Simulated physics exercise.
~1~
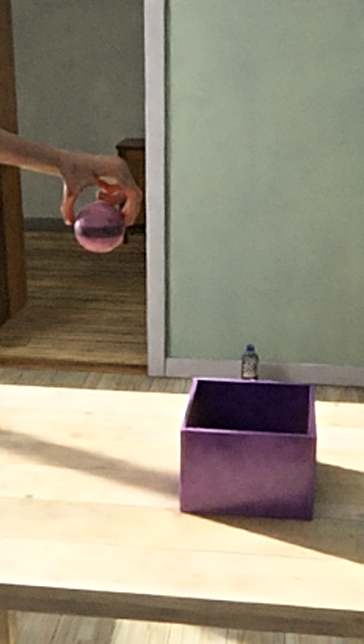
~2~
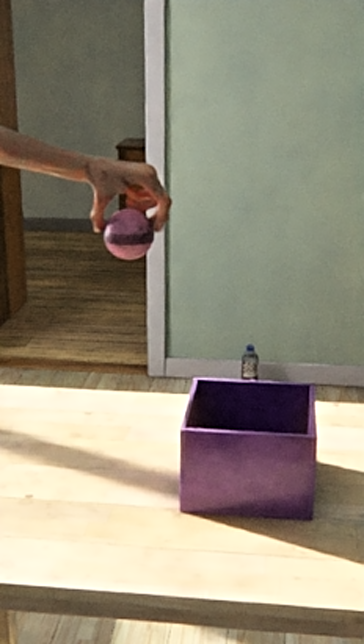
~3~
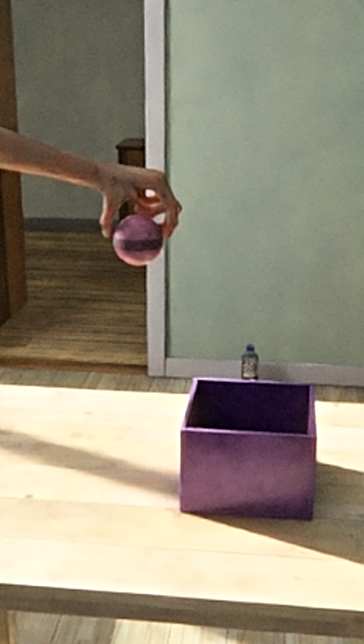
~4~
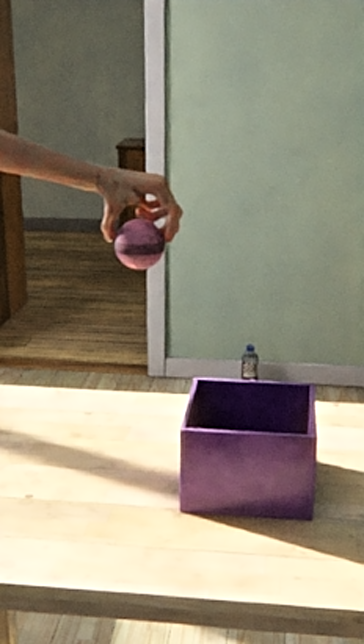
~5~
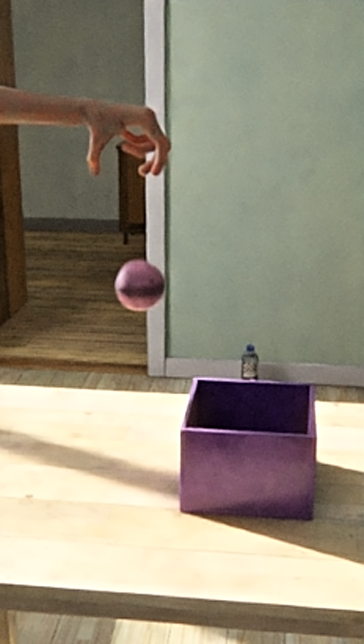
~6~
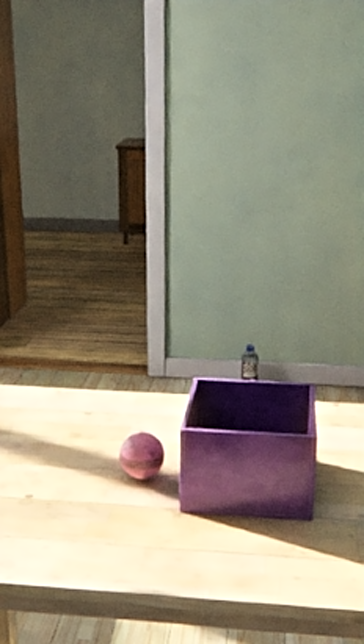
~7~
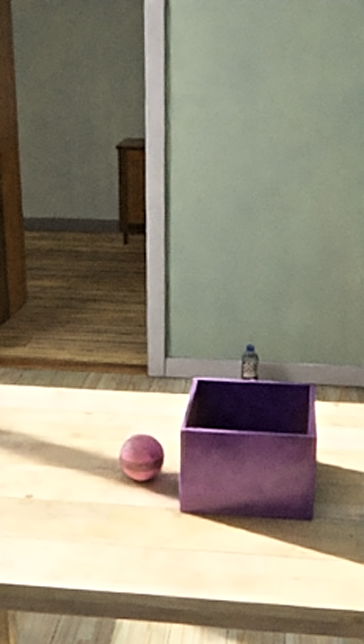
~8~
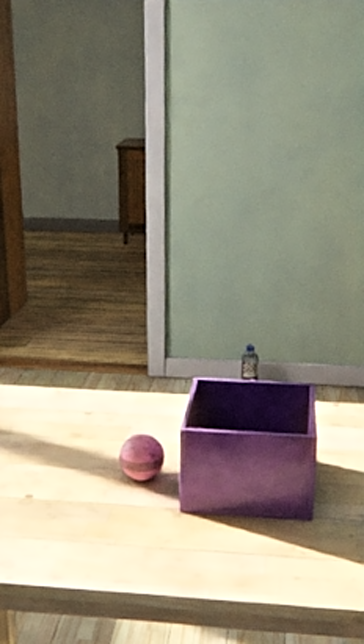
The clip shows a hand holding a pink ball above a wooden table, moving it right toward a purple open box, then letting go and withdrawing. The ball falls to the tabletop and rests just left of the box, outside it.
